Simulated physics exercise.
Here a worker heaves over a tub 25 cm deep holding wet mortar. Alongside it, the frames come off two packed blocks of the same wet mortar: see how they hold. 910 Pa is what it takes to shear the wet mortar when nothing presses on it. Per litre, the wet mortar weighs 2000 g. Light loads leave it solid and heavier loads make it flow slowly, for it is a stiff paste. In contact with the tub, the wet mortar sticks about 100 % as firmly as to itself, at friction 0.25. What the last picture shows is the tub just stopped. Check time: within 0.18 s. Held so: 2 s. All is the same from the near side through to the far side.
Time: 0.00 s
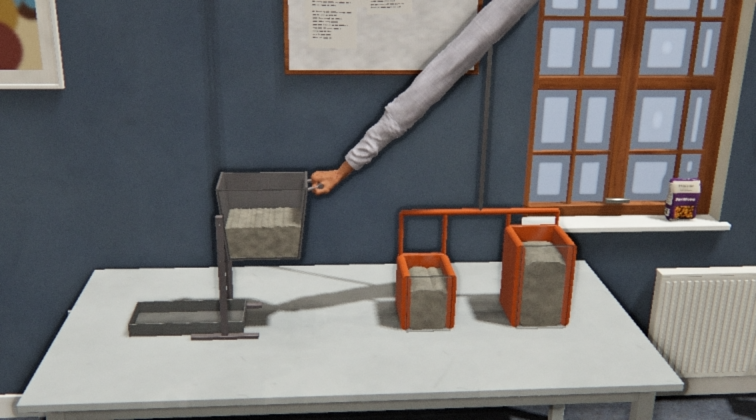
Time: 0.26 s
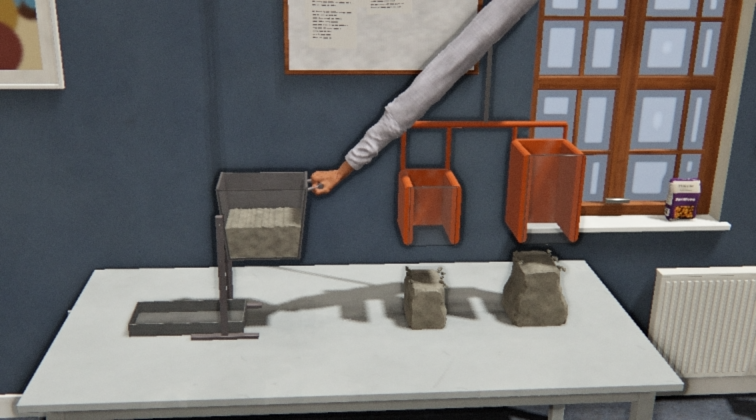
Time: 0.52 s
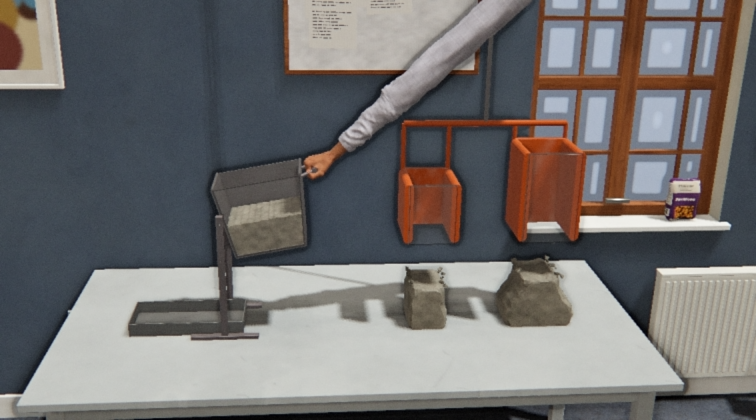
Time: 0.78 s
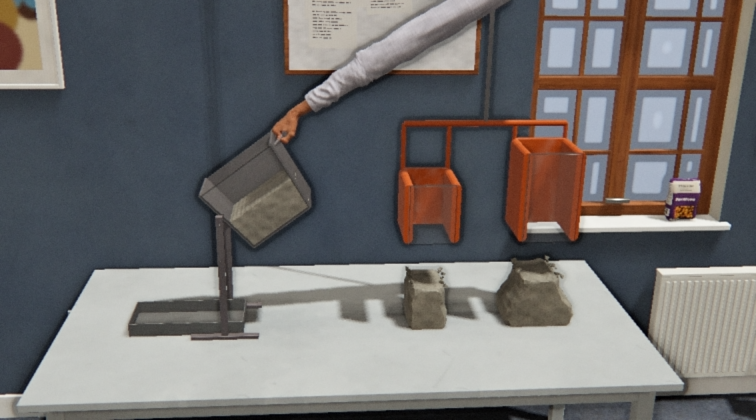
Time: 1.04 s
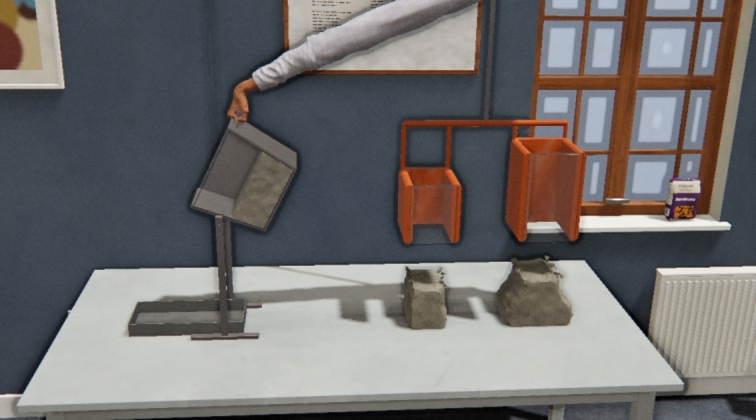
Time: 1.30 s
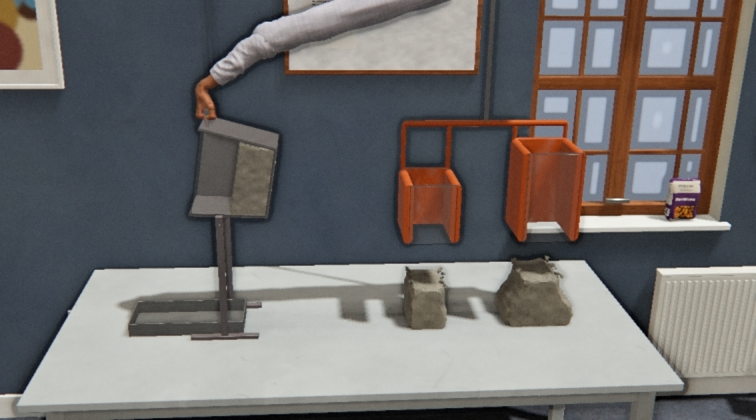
A hand in a pale grey sleeve grips the rim of a clear grey tub of wet mortar above a white table, seen from the front and slightly above by a still camera. Two orange moulds at right rise off two grey-brown blocks, the larger slumping wider, near a window and radiator. The hand then swings the tub up and leftward on its stand until it is steeply tilted, the mortar staying packed inside.
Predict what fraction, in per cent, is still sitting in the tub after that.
Near 100 % is still in the tub.
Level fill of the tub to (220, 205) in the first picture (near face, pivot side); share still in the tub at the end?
Around 100 per cent.
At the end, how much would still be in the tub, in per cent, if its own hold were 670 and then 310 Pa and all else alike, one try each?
In order: Around 100 % and around 90 %.
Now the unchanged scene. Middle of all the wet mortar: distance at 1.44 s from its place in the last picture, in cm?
It has gone close to 0 cm.
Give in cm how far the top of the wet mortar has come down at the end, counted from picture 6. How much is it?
0 cm or so.
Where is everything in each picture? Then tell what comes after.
The first frame shows handle-side rim at (305, 189), tilt 0 degrees; crest of the wet mortar at (276, 226); block heights 18 cm, 27 cm (left to right).
The second frame shows handle-side rim at (305, 189), tilt 0 degrees; crest of the wet mortar at (276, 226); block heights 17 cm, 23 cm (left to right).
The third frame shows handle-side rim at (298, 175), tilt 10 degrees; crest of the wet mortar at (297, 214); block heights 17 cm, 20 cm (left to right).
The fourth frame shows handle-side rim at (269, 145), tilt 37 degrees; crest of the wet mortar at (288, 181); block heights 17 cm, 20 cm (left to right).
The fifth frame shows handle-side rim at (228, 131), tilt 63 degrees; crest of the wet mortar at (266, 154); block heights 17 cm, 20 cm (left to right).
The sixth frame shows handle-side rim at (199, 131), tilt 81 degrees; crest of the wet mortar at (243, 145); block heights 17 cm, 20 cm (left to right).
After 1.44 s, the tub is at 81 degrees and holds 100 %.
After 1.61 s, the tub is at 81 degrees and holds 100 %.
After 1.78 s, the tub is at 81 degrees and holds 100 %.
After 1.95 s, the tub is at 81 degrees and holds 100 %.
After 3.30 s, the tub is at 81 degrees and holds 100 %.
